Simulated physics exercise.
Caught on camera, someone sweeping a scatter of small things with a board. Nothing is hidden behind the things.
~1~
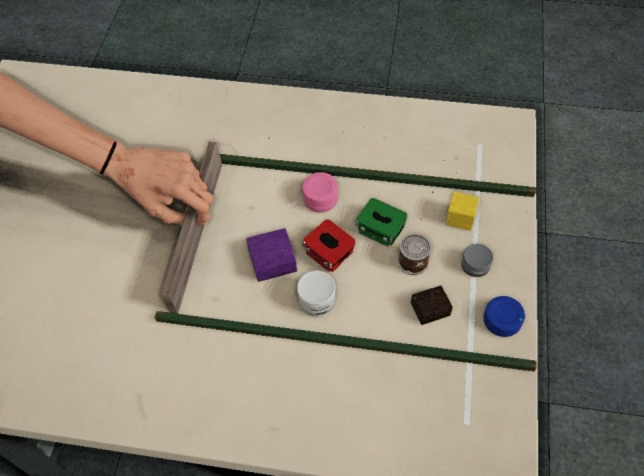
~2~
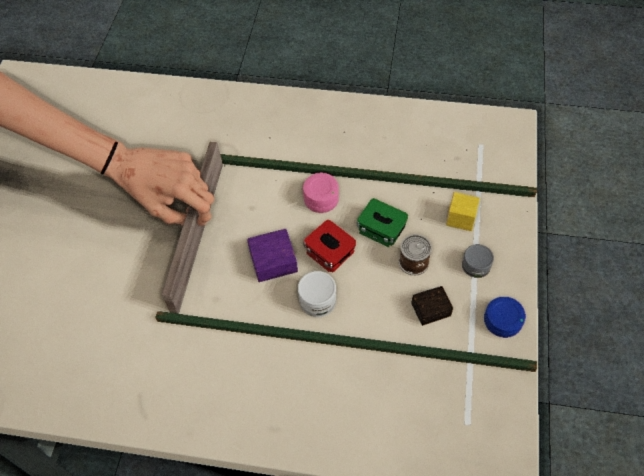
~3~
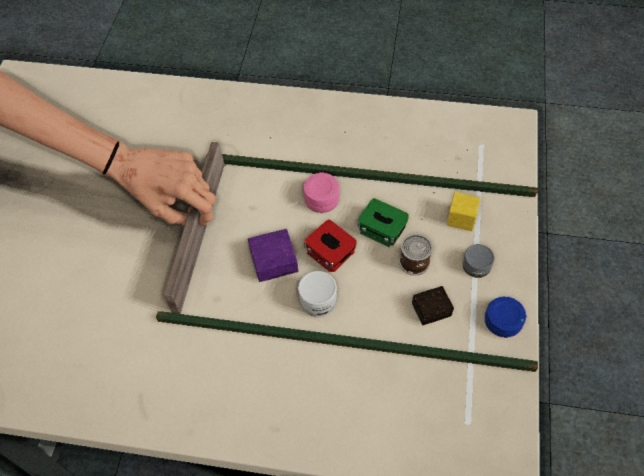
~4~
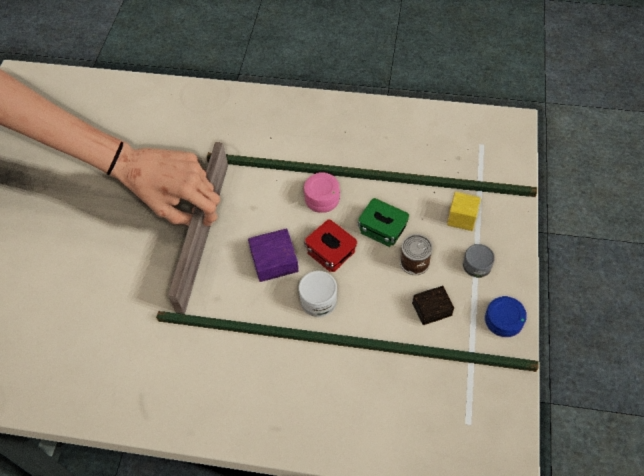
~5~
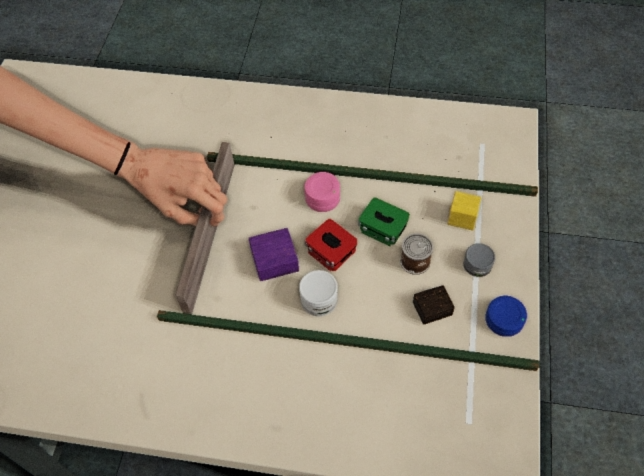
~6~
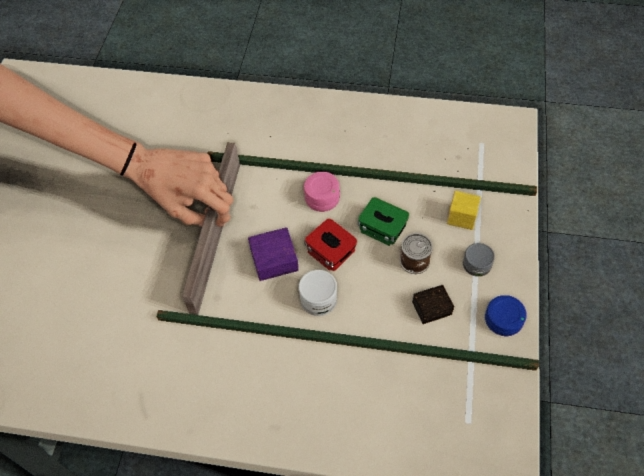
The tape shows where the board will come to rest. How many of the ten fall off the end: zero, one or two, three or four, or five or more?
Here the number that fall off is three or four.
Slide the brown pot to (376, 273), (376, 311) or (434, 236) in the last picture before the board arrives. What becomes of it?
In that order, it remains up; stays on; is kept.
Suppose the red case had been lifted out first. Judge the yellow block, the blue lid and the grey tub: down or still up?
The yellow block is kept; the blue lid comes down; the grey tub drops off.
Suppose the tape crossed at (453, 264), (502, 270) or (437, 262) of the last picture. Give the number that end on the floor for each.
Try by try, 2, 6 and 1.
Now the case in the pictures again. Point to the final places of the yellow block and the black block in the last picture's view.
The yellow block at (530, 201), the black block at (529, 318).
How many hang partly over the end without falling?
Overhanging: 3.
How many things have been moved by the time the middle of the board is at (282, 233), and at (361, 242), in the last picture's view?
First 2, then 7.
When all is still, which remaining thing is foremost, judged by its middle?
The red case.
A little later, none off yet; blue lid at rest near (506, 316); grey tub at rest near (479, 260); yellow block at rest near (464, 210).
Next, none off yet; blue lid at rest near (506, 316); grey tub shifted about its own width near (521, 263); yellow block moving near (470, 207).
When it is over, the number that fall off is three or four; down, brown pot, grey tub and blue lid.
